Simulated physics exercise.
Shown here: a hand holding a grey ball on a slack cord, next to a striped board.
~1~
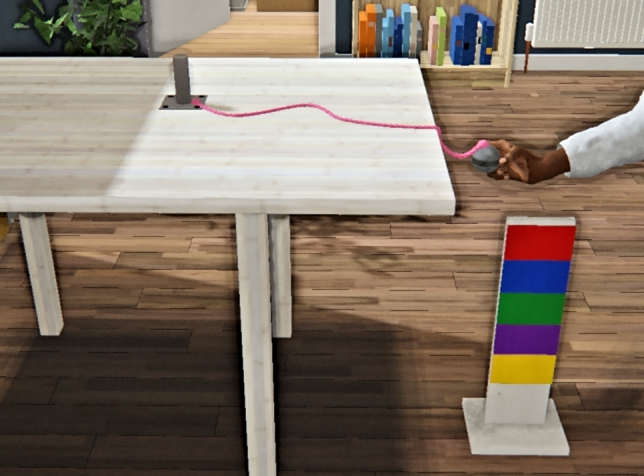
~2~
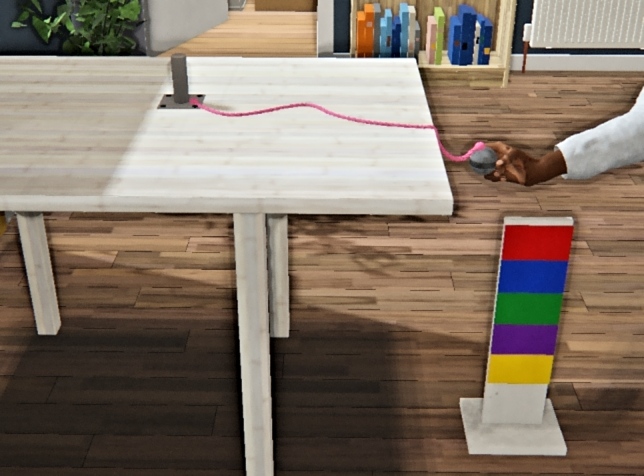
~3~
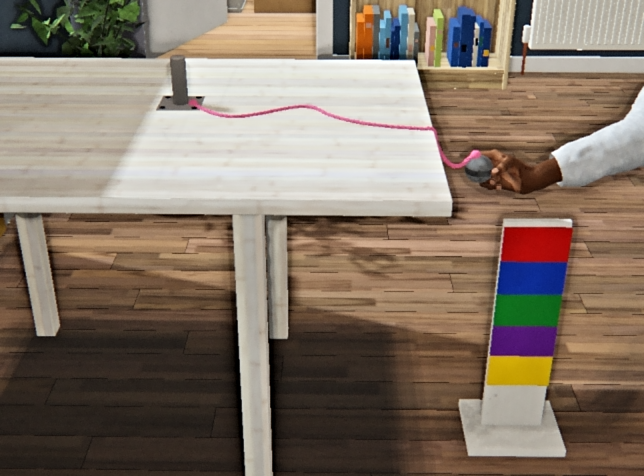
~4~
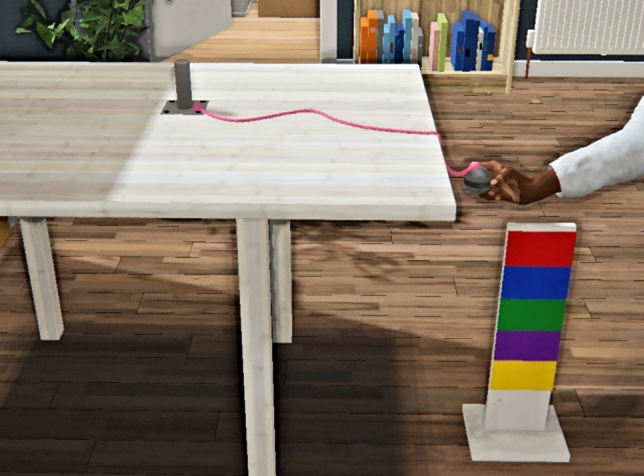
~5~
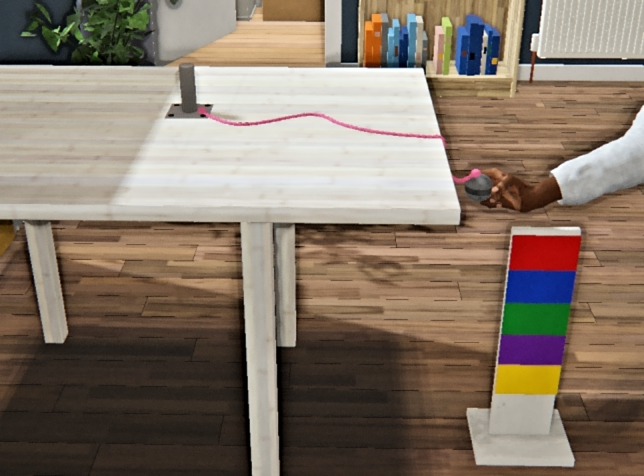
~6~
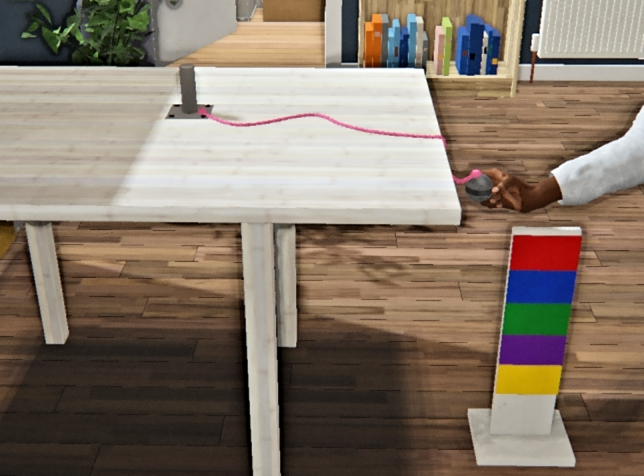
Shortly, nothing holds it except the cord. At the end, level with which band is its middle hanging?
Level with red.
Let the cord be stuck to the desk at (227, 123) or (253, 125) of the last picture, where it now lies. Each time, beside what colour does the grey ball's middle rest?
Note: Try 1 red; try 2 red.
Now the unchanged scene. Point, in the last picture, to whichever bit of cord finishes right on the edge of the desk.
It's the piece you see at (401, 135).
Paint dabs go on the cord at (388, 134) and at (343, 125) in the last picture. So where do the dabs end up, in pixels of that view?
At (427, 127), then (377, 124).
Soon after, ball near (421, 244); level with red.
After that, ball near (447, 247); level with red.
In the end, ball near (432, 245); level with red. The red one.
